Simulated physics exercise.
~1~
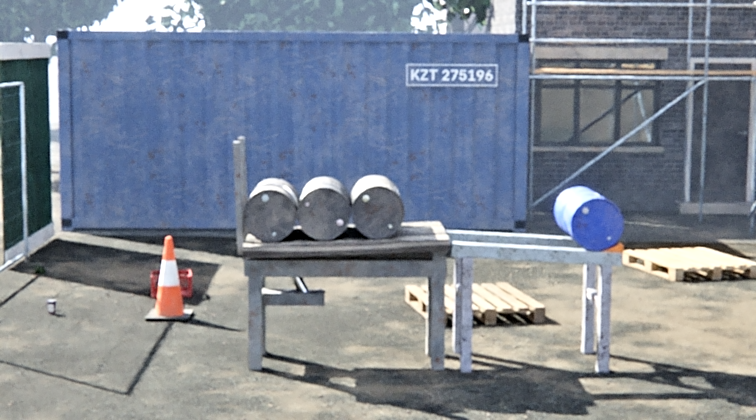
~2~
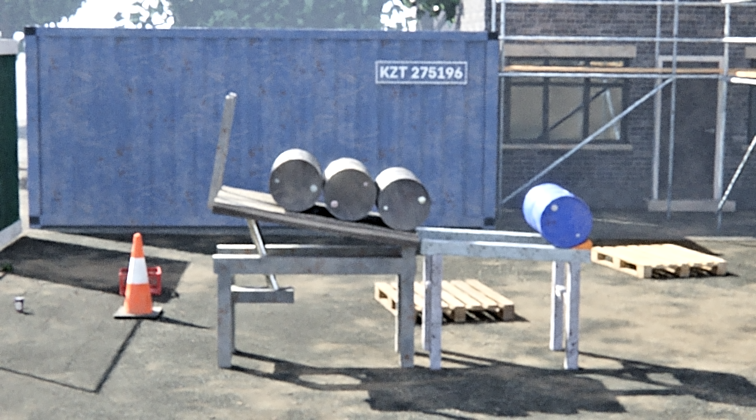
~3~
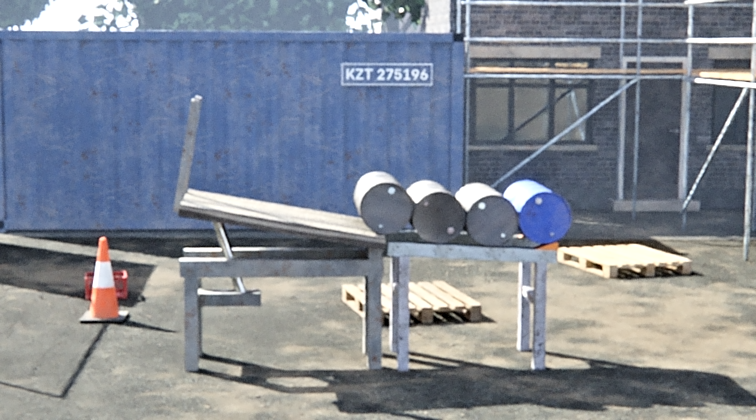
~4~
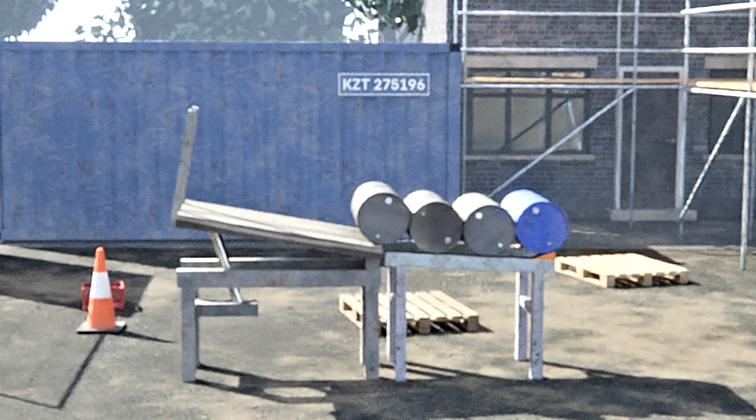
Three dark drums roll down a tilting deck onto a rack and rest against a blue drum.
